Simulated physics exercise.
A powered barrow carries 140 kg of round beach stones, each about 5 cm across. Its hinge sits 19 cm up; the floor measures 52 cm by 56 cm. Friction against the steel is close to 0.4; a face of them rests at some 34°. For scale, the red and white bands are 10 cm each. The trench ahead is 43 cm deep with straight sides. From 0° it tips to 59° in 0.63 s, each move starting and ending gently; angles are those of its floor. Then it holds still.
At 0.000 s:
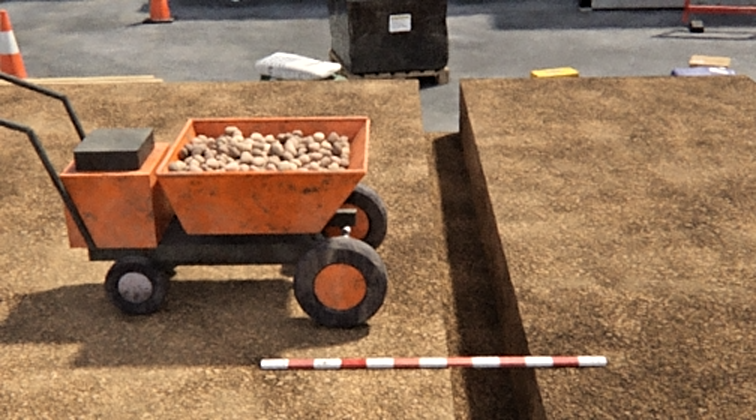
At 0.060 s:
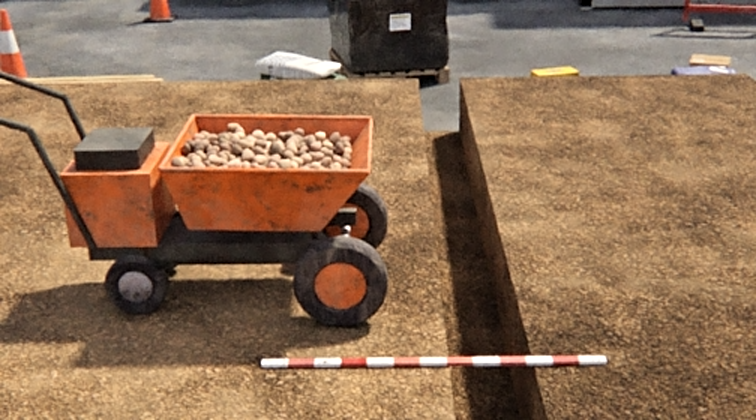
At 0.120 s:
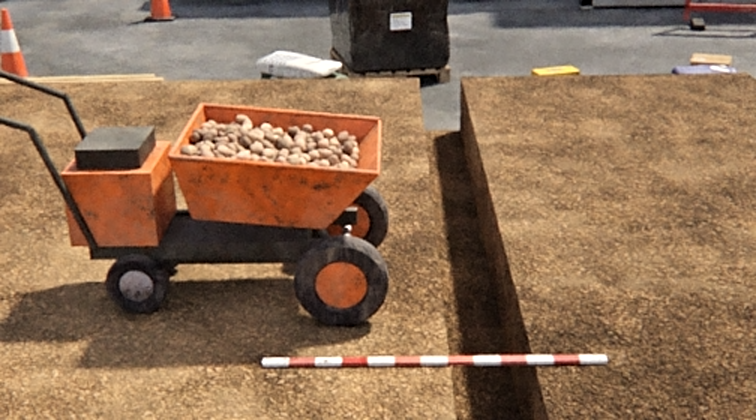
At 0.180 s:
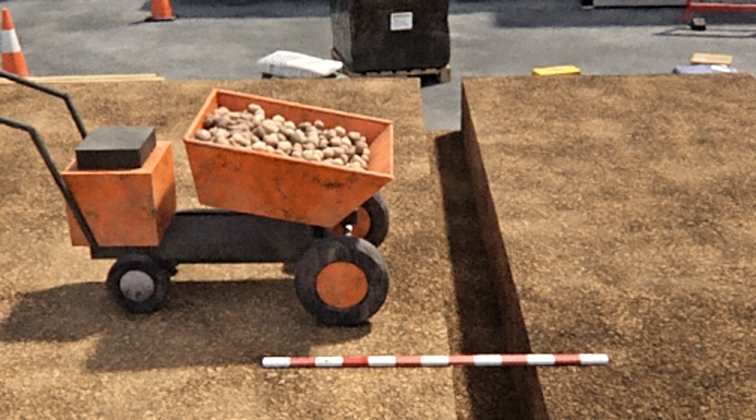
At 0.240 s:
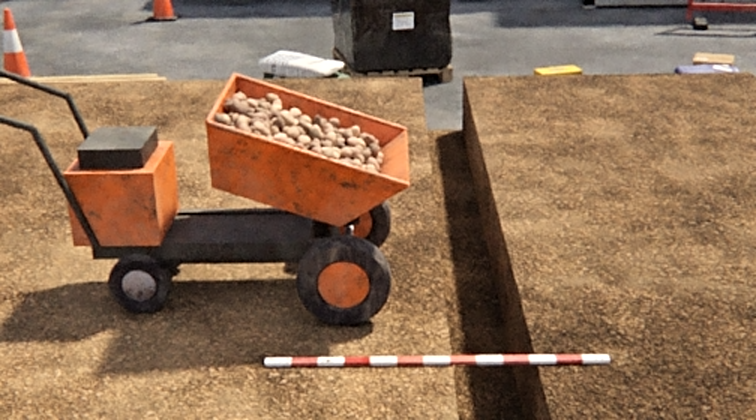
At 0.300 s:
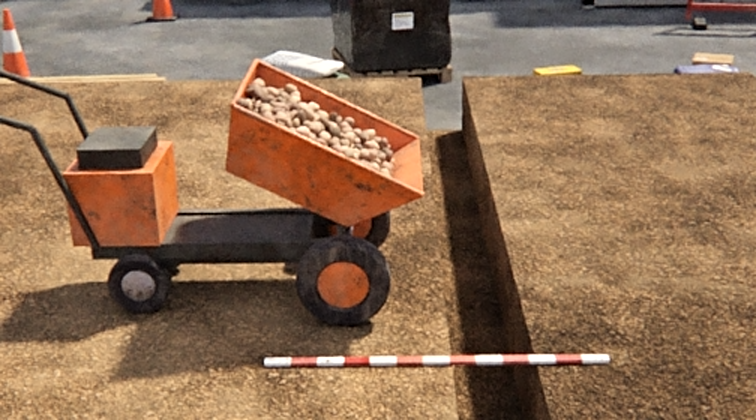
An orange powered barrow raising its tray of round stones, the floor tilting down to the right beside a straight-sided trench.
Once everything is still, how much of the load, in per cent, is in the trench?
About 43 per cent.
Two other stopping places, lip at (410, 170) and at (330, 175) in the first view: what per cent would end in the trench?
Near 20 per cent from the first place, 60 from the second.
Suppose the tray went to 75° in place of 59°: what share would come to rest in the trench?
It would be near 45 per cent.
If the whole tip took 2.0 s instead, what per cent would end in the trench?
It would be near 70 per cent.
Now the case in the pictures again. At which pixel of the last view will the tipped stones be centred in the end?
Their middle is at about (510, 344).
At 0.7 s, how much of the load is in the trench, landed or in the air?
Some 15 per cent.
After 0.5 s the floor is at 50°; 100 % in the tray; the foremost stones are at (430, 195).
After 0.7 s the floor is at 59°; 86 % in the tray, 13 % in the trench; the foremost stones are at (524, 261).
After 1.1 s the floor is at 59°; 40 % in the tray, 21 % in the trench, 39 % past the trench; the foremost stones are at (676, 290).
After 3.0 s the floor is at 59°; 17 % in the tray, 43 % in the trench, 40 % past the trench; the foremost stones are past the picture's edge.
